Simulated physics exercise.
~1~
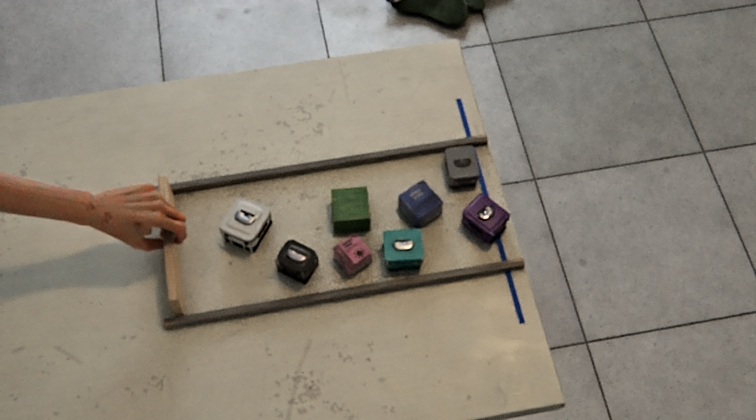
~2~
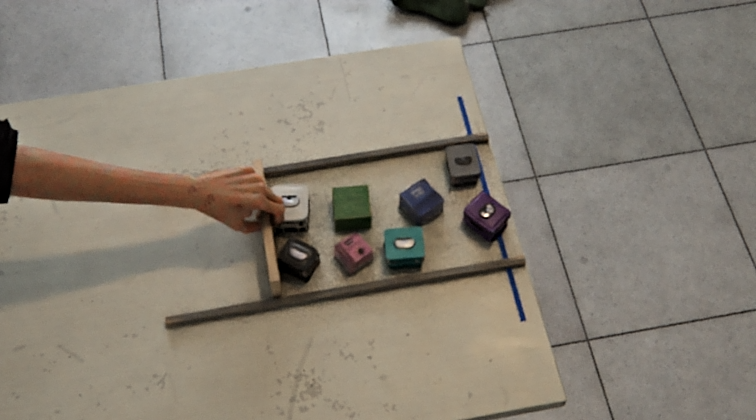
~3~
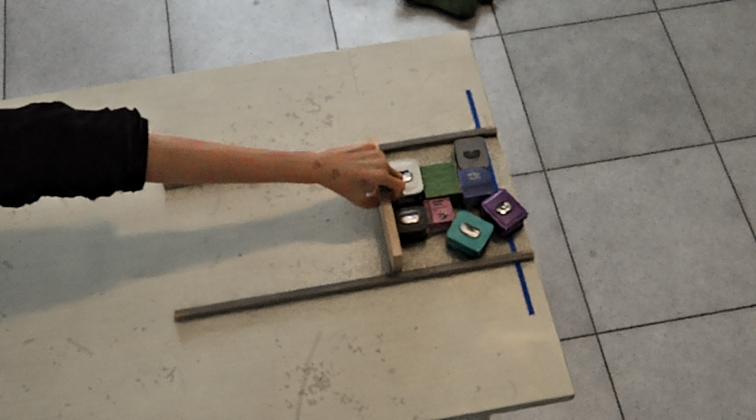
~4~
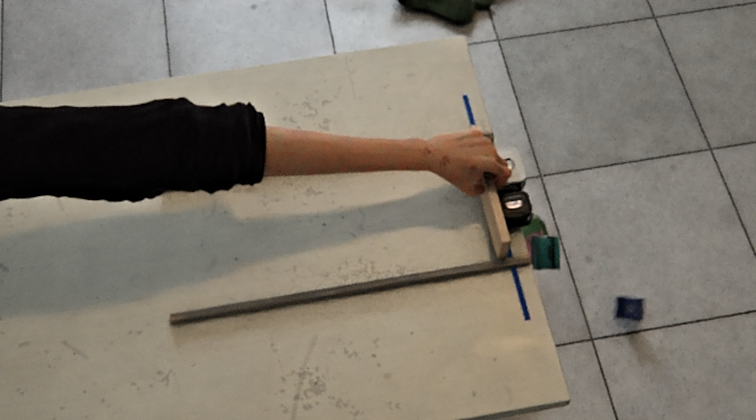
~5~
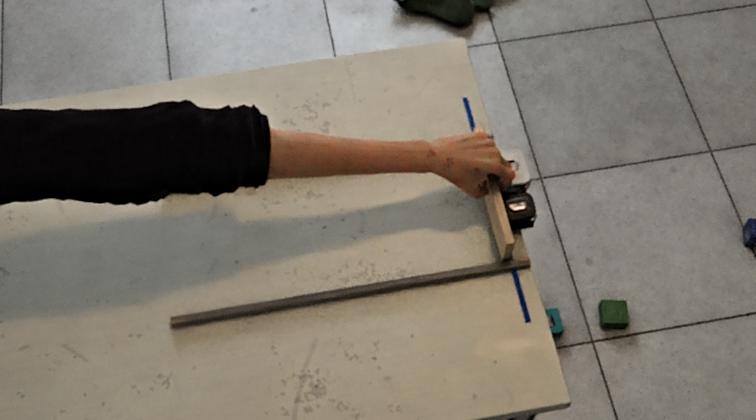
A hand slides an upright wooden board rightward between two rails, gathering eight small colored boxes and blocks and pushing them toward the table's edge, where most drop to the tiled floor while the white and black cases remain against the board.
